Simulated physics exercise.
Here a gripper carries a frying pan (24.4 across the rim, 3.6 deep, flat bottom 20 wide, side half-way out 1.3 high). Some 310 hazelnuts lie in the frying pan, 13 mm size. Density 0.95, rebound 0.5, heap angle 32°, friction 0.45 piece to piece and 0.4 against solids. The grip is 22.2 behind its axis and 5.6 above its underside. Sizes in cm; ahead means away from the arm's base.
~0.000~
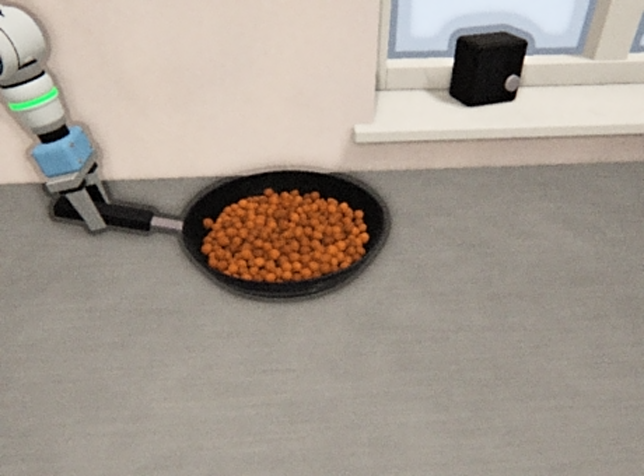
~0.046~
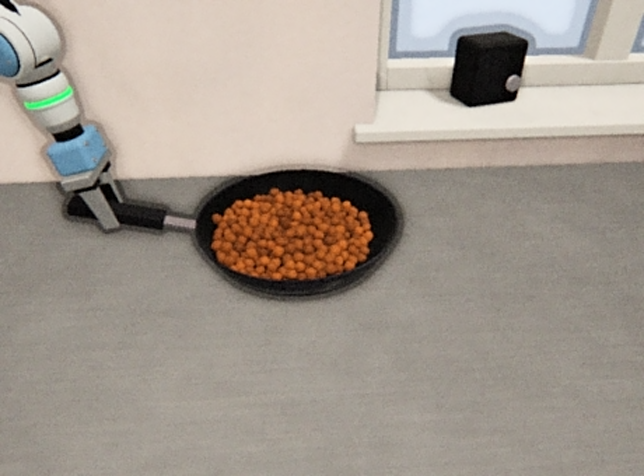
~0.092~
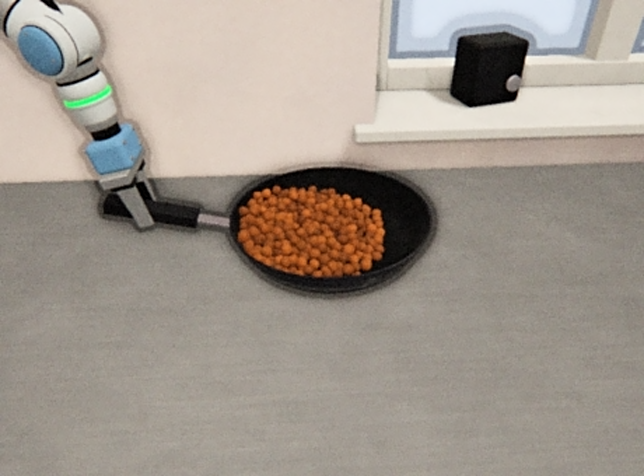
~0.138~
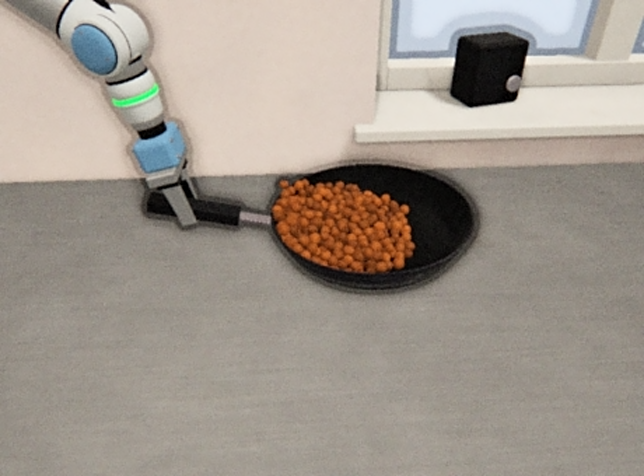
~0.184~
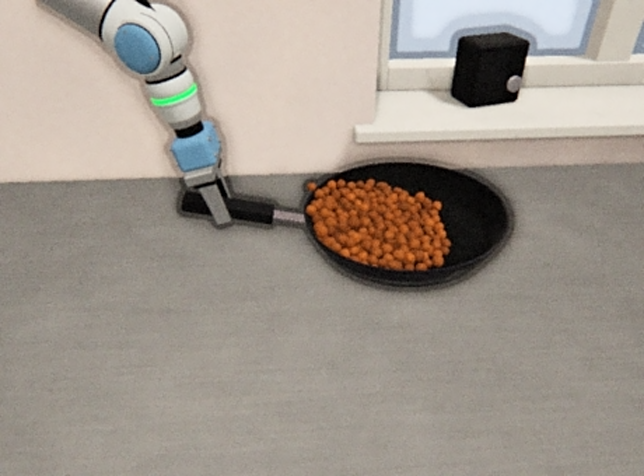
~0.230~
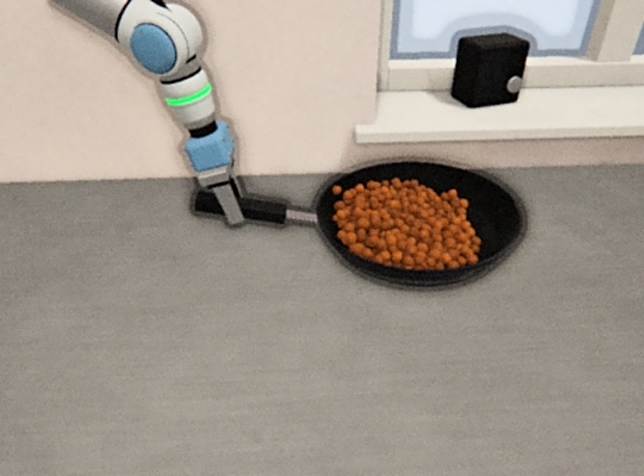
The clip opens on a robot arm gripping the handle of a black frying pan filled with small orange-brown balls, over a grey surface near a window. The arm moves the pan to the right, and the balls bunch toward the handle side, baring the far side, then shift back rightward as the pan slows.
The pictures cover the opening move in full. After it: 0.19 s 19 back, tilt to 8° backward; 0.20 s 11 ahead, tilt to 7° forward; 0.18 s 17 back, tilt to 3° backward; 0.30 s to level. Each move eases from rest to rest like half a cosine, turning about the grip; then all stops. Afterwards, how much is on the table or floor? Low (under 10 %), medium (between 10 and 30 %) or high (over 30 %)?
A high share, over 30 %, ends on the table or floor.
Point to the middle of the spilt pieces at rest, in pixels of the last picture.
Around (117, 312).
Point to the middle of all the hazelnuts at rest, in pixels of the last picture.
At about (163, 240).
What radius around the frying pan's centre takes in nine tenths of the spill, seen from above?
About 65 cm.
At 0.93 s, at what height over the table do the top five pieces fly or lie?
About 26 cm.
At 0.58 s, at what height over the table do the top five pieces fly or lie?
About 22 cm.
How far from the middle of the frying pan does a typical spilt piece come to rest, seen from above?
Some 22 cm.
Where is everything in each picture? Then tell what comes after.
The frying pan middle at (286, 231), level; upper third of the load around (286, 230), from x 205 to 365, top at y 195; 309 in the frying pan, in the first frame.
The frying pan middle at (298, 230), level; upper third of the load around (289, 227), from x 215 to 365, top at y 195, in the second frame.
The frying pan middle at (330, 227), level; upper third of the load around (292, 224), from x 245 to 380, top at y 190, in the third frame.
The frying pan middle at (371, 224), tilted 1° backward; upper third of the load around (316, 220), from x 275 to 410, top at y 185, in the fourth frame.
The frying pan middle at (403, 222), tilted 2° backward; upper third of the load around (362, 219), from x 310 to 445, top at y 185, in the fifth frame.
The frying pan middle at (415, 221), tilted 2° backward; upper third of the load around (401, 218), from x 335 to 475, top at y 185; 309 in the frying pan, in the sixth frame.
After 0.58 s, tilted 5° forward, highest piece 23 above the table; 182 in the frying pan, 1 on the table or floor, 126 in flight or on a rim.
After 0.93 s, tilted 2° backward, highest piece 28 above the table; 165 in the frying pan, 121 on the table or floor, 23 in flight or on a rim.
After 1.30 s, level, highest piece 15 above the table; 171 in the frying pan, 137 on the table or floor, 1 in flight or on a rim.
After 2.35 s, level, highest piece 15 above the table; 171 in the frying pan, 138 on the table or floor.
In the end, 171 in the frying pan, 138 on the table or floor. That is 45 % on the table or floor.
